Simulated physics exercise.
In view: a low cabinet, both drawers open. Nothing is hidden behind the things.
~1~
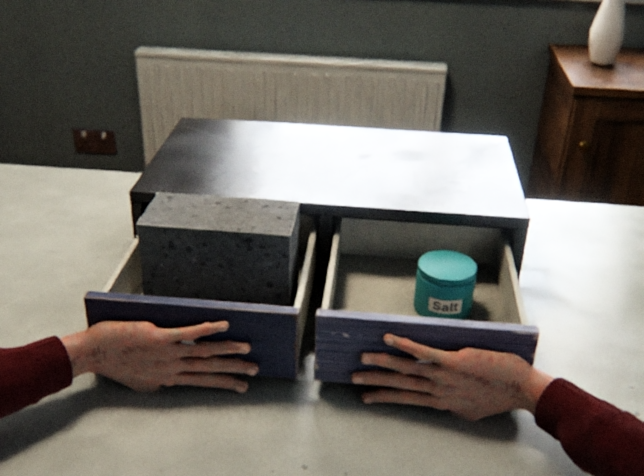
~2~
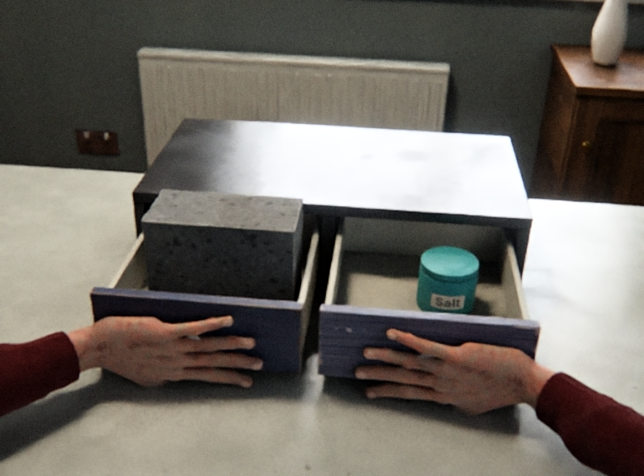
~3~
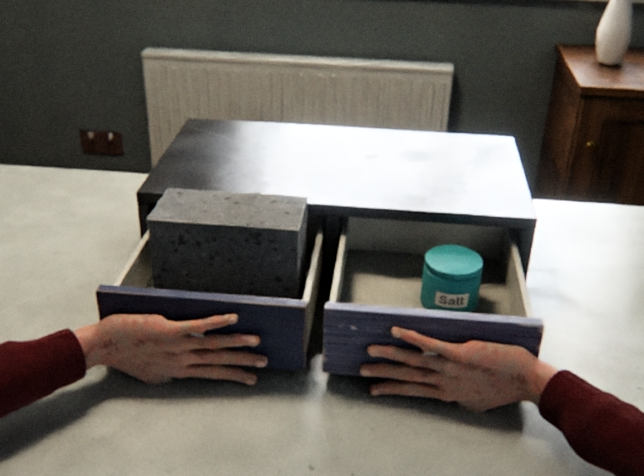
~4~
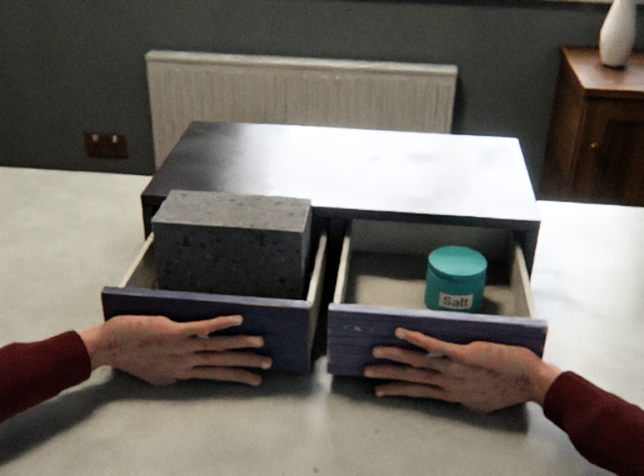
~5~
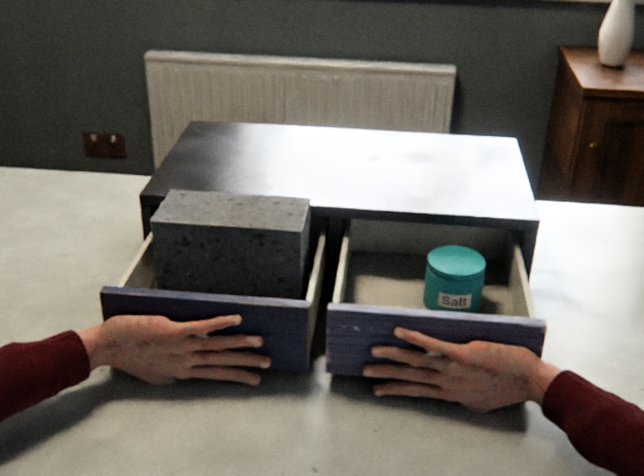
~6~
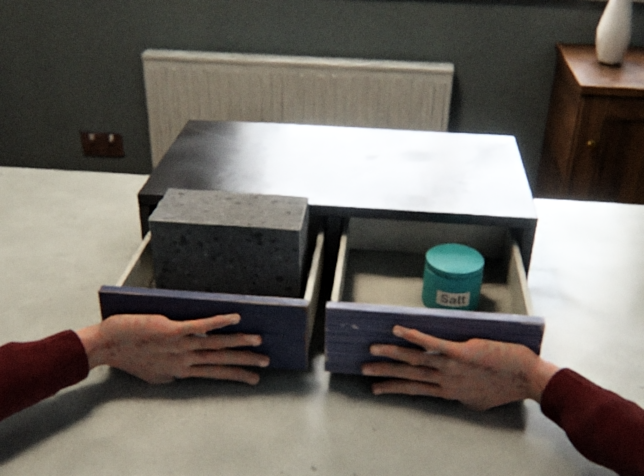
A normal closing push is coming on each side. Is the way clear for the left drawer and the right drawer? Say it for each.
The left drawer jams and the right drawer closes.
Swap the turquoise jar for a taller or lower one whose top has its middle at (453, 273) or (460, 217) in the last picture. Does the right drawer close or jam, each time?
One after another: It slides home; gets stuck.
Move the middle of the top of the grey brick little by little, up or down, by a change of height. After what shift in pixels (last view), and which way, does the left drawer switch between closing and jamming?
About 24 pixels down.
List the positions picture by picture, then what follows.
In the first frame, left drawer (217, 277) wide open; right drawer (421, 292) wide open; grey brick (222, 254).
In the second frame, right drawer (424, 288) wide open; turquoise jar (447, 283).
In the third frame, left drawer (226, 271) wide open; chest (340, 201).
In the fourth frame, right drawer (432, 288) wide open; grey brick (236, 250).
In the fifth frame, left drawer (229, 273) wide open; turquoise jar (454, 282).
In the sixth frame, left drawer (227, 272) wide open; right drawer (429, 286) wide open; chest (341, 201).
Then, 0.36 s on from there, left drawer starting in; right drawer starting in.
Then, 0.68 s on from there, left drawer stopped, still ajar; right drawer about half in.
In the end, the left drawer stays ajar; the right drawer shuts flush.
